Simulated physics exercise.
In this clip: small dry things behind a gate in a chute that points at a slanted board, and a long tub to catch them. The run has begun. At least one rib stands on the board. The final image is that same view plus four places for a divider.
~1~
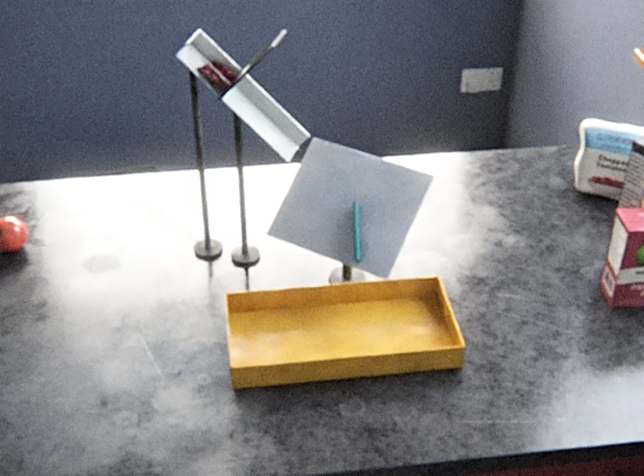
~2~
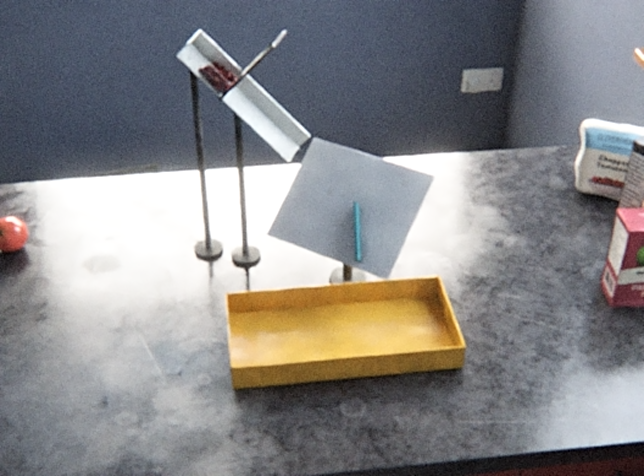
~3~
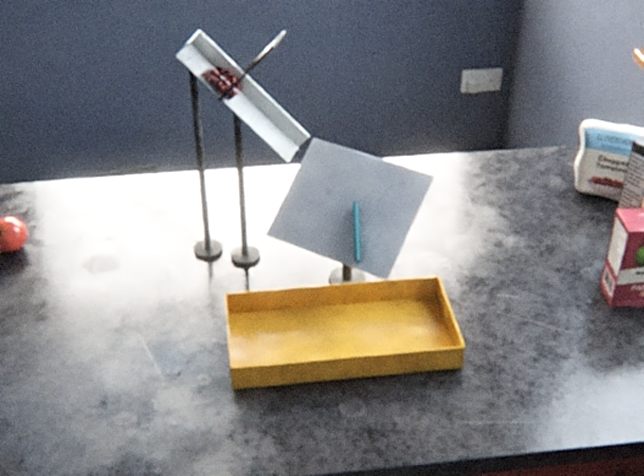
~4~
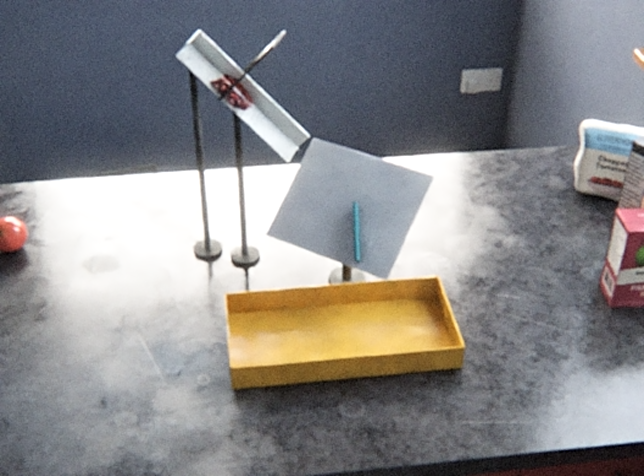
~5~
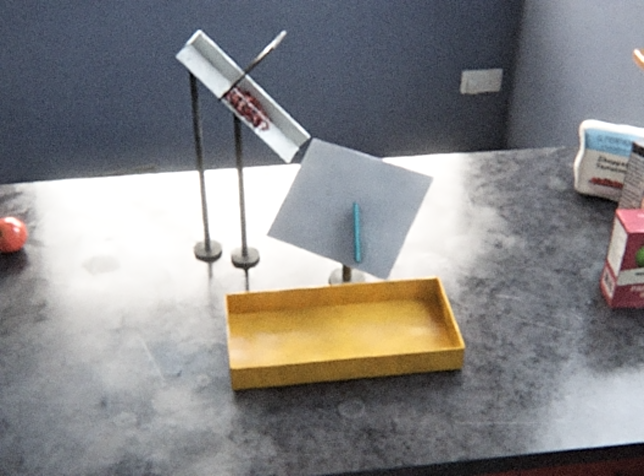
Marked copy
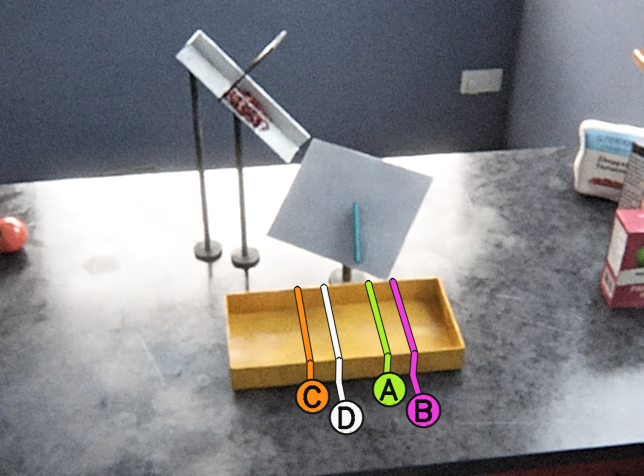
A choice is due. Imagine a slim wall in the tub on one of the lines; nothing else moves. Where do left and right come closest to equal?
D.
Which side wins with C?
The right side.
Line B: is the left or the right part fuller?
Left.
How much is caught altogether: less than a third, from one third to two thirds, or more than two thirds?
About that: More than two thirds.
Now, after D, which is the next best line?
Line C.
On the marked copy, line A crosses the front rim at (387, 354); line B crosses the front rim at (414, 352); line C crosses the front rim at (310, 361); line D crosses the front rim at (339, 359).
With A, of what is caught, all on the left of the divider, none on the right.
With B, of what is caught, all on the left of the divider, none on the right.
With C, of what is caught, a small part on the left of the divider, most on the right.
With D, of what is caught, about half on the left of the divider, about half on the right.
